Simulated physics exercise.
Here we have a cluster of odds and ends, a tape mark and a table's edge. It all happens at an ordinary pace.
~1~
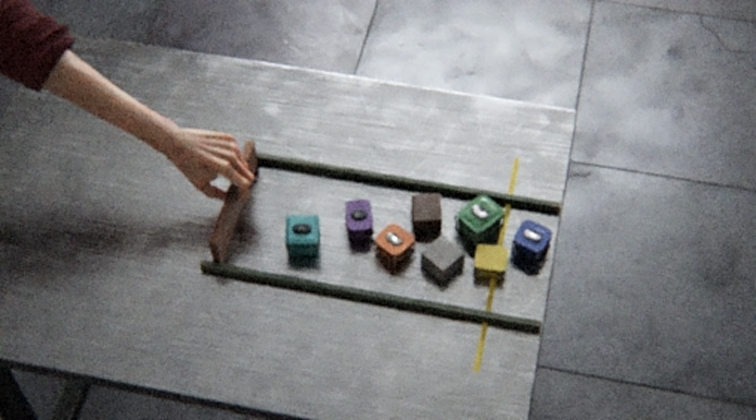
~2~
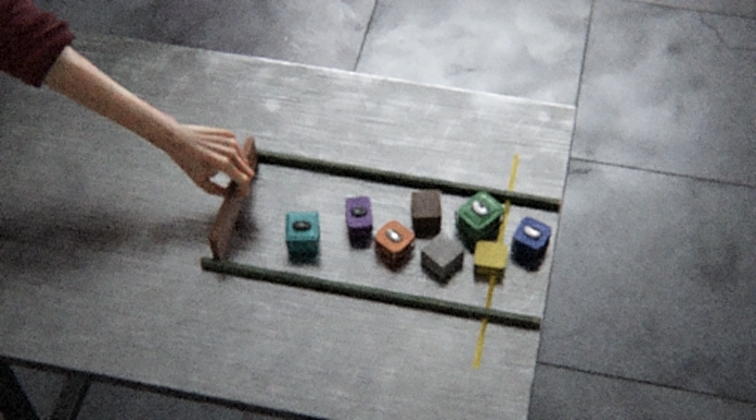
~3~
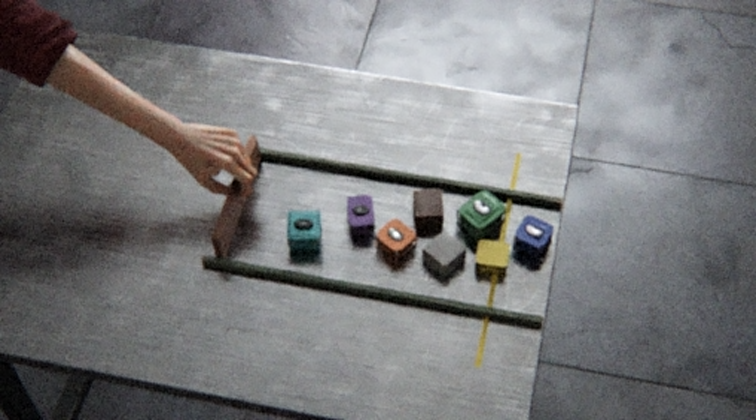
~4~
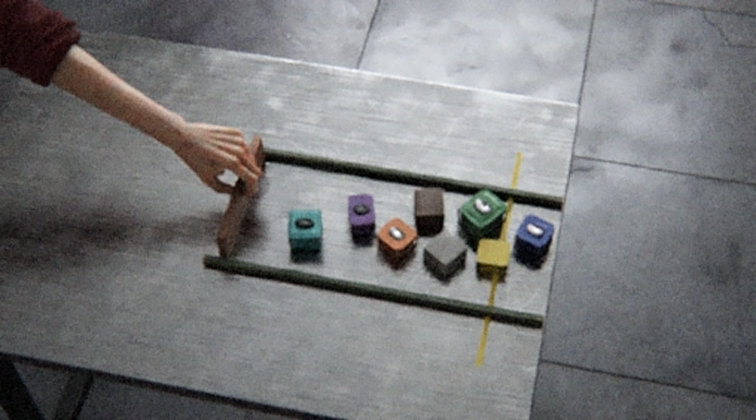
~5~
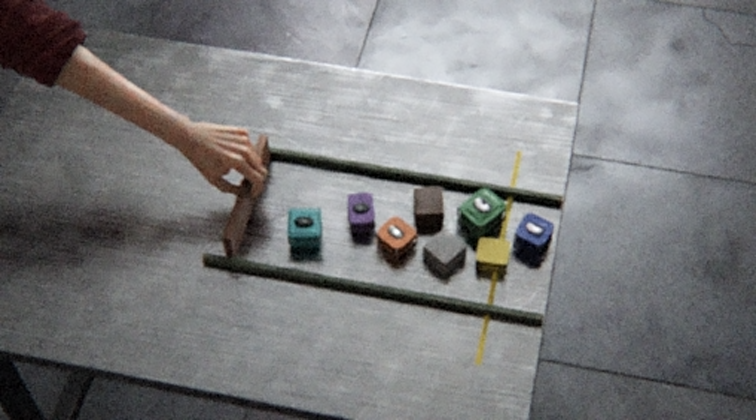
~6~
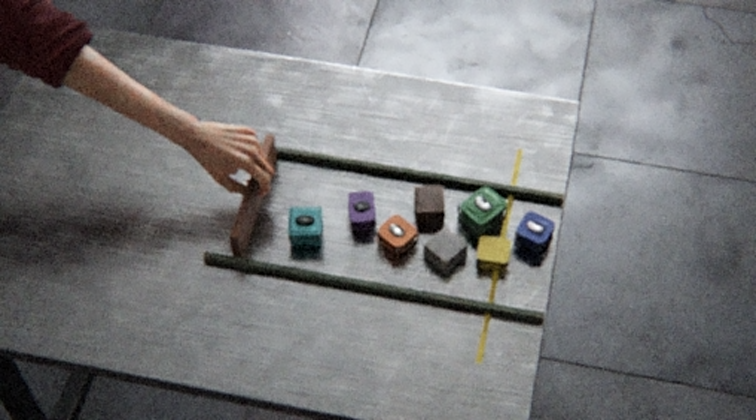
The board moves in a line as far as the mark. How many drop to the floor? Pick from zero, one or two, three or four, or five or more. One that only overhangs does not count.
Outcome: The number that fall off is three or four.
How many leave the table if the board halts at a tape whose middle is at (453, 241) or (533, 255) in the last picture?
It would be 1 and 5.
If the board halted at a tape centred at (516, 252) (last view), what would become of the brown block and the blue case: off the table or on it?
The brown block does not fall; the blue case goes over.
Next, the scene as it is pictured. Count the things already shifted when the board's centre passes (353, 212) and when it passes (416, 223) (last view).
The counts are 3 and 6.
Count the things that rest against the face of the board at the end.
That makes 3.
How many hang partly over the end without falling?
The number is 2.
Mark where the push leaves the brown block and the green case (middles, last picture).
First (529, 209), then (558, 224).
Soon after, none off yet; blue case at rest near (535, 234); yellow case at rest near (494, 254); green case at rest near (483, 212).
Then, none off yet; blue case at rest near (535, 234); yellow case moved a little near (510, 258); green case at rest near (483, 212).
Further on, one off so far; blue case moved a little near (544, 238); yellow case falling near (573, 312); green case moved about its own width near (520, 218).
At rest, the number that fall off is three or four; fallen, grey block, yellow case and blue case.
